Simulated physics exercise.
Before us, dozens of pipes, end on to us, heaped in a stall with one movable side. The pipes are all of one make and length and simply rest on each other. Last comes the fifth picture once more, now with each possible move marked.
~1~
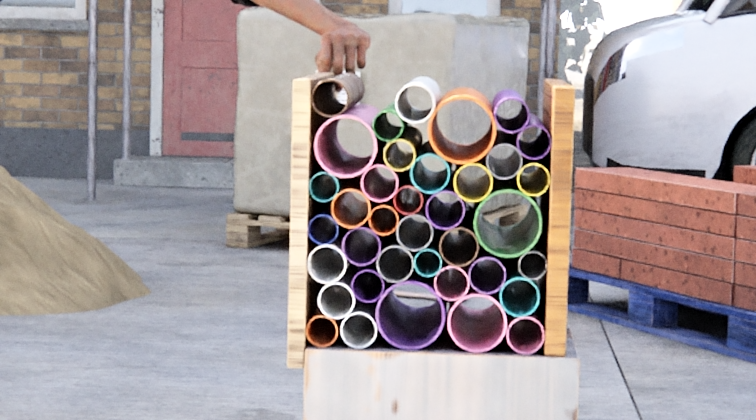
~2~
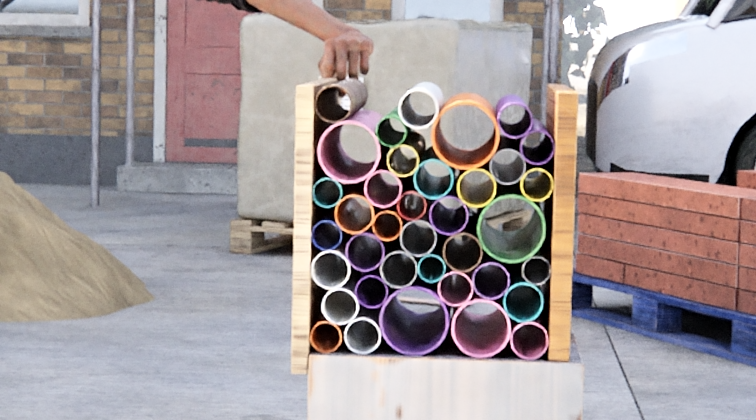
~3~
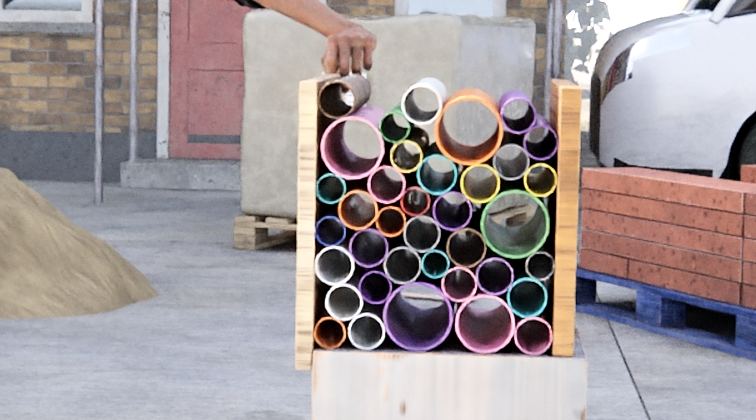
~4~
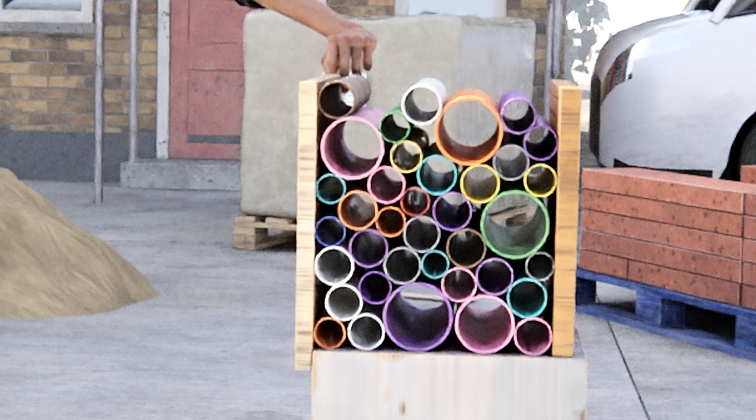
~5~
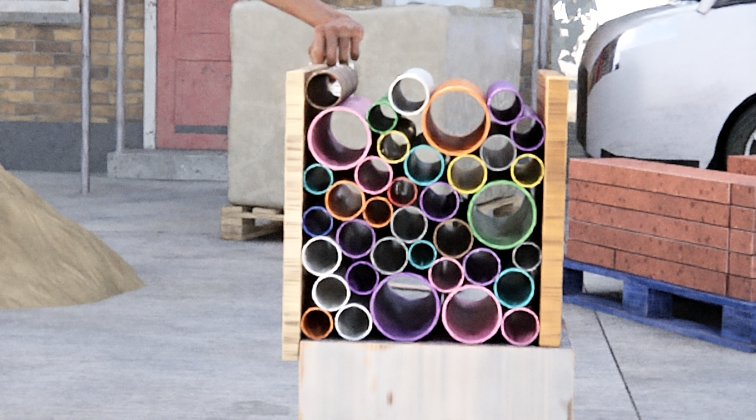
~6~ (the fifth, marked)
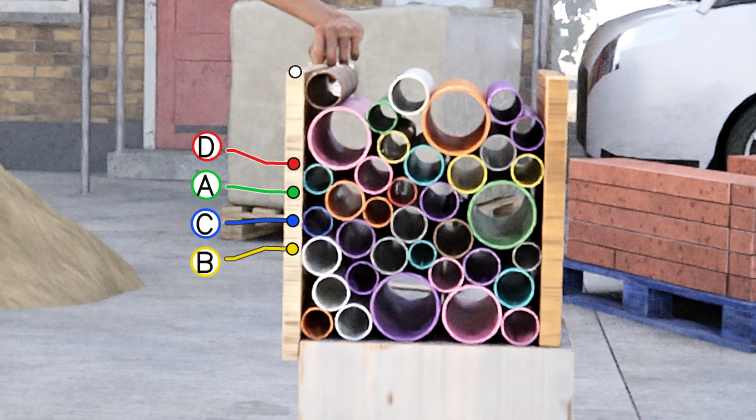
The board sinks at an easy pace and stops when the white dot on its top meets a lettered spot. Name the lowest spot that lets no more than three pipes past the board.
Slide it to A.
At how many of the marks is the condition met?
Two of the four.
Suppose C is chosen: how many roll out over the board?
With C, four.
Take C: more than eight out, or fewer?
Fewer than eight.
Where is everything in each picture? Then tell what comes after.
A brown pipe (330, 98); side board (314, 207); an orange pipe (322, 331), in the first frame.
An orange pipe (326, 337); a white pipe (340, 307), in the second frame.
A white pipe (334, 266); a brown pipe (466, 248), in the third frame.
An orange pipe (391, 222); a turquoise pipe (331, 189), in the fourth frame.
An orange pipe (456, 122); a brown pipe (324, 90); side board (309, 199), in the fifth frame.
On the marked copy, A at (294, 192); B at (293, 249); C at (293, 221); D at (294, 164); the white dot at (296, 72).
With A. Early on, top of the board (304, 129).
Further on, top of the board (303, 191).
At the end, top of the board (303, 192), one out over the board.
As for the rest, B more than three out over the board; C four out over the board; D one out over the board.
